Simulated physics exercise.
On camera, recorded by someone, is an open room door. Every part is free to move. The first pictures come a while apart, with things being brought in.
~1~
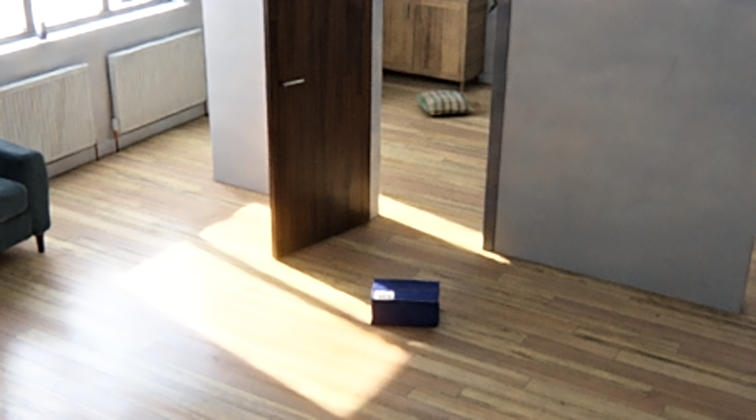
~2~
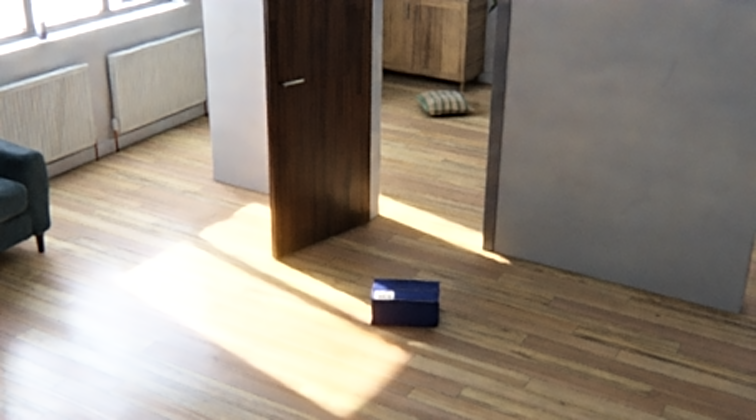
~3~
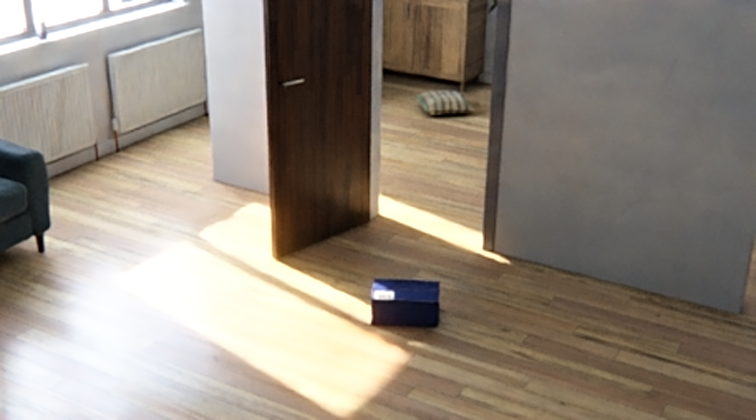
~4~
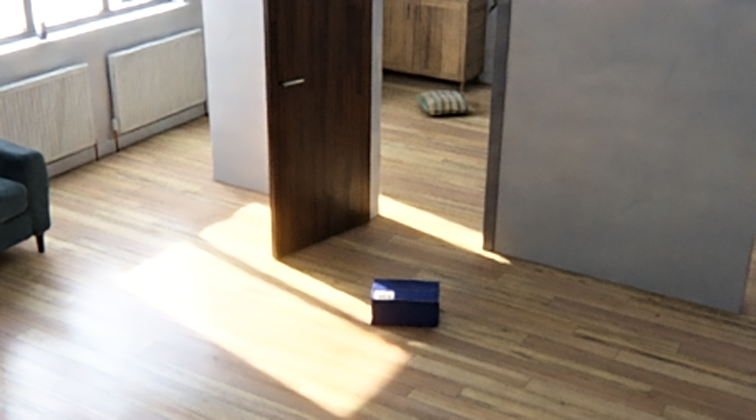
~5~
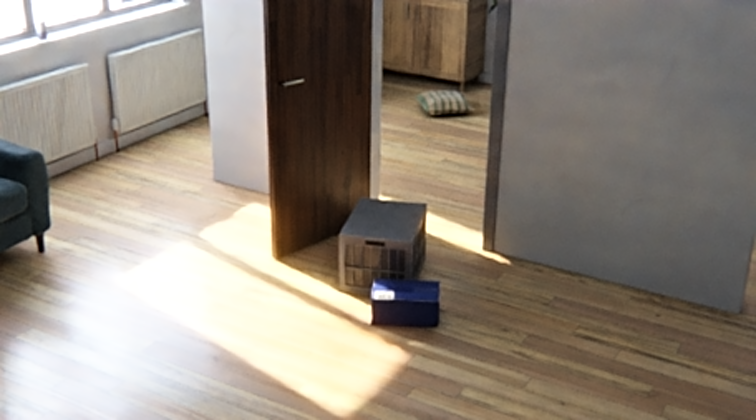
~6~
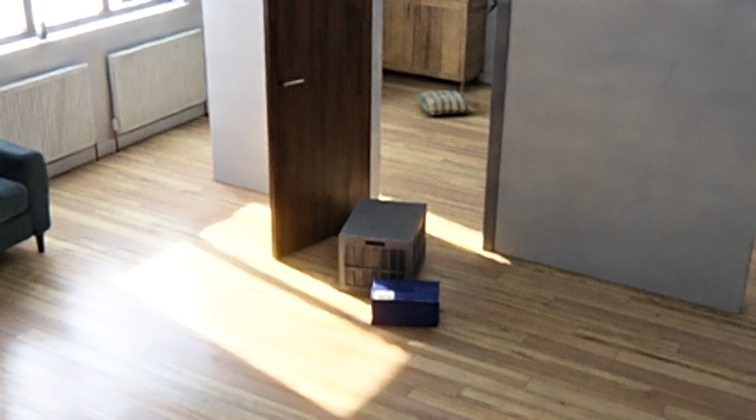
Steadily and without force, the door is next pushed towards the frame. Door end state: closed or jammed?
My guess: Door kept ajar.
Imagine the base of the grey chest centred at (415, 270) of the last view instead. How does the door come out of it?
Next, the door gets stuck partway.
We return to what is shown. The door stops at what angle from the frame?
Open angle: About 70°.
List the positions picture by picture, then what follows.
Door wide open and still; blue parcel (406, 303), in the first frame.
Door wide open and still; blue parcel (406, 303), in the second frame.
Door wide open and still; blue parcel (406, 303), in the third frame.
Door wide open and still; blue parcel (406, 303), in the fourth frame.
Door wide open and still; blue parcel (406, 303), in the fifth frame.
Door wide open and still; grey chest (384, 247); blue parcel (406, 303), in the sixth frame.
Then, 0.40 s after the last picture, door at 97°.
Then, 0.70 s after the last picture, door at 85°.
Then, 1.00 s after the last picture, door at 72°.
At rest, door at 69°; both in place. Seen from the same camera at the end, grey chest near (387, 247).
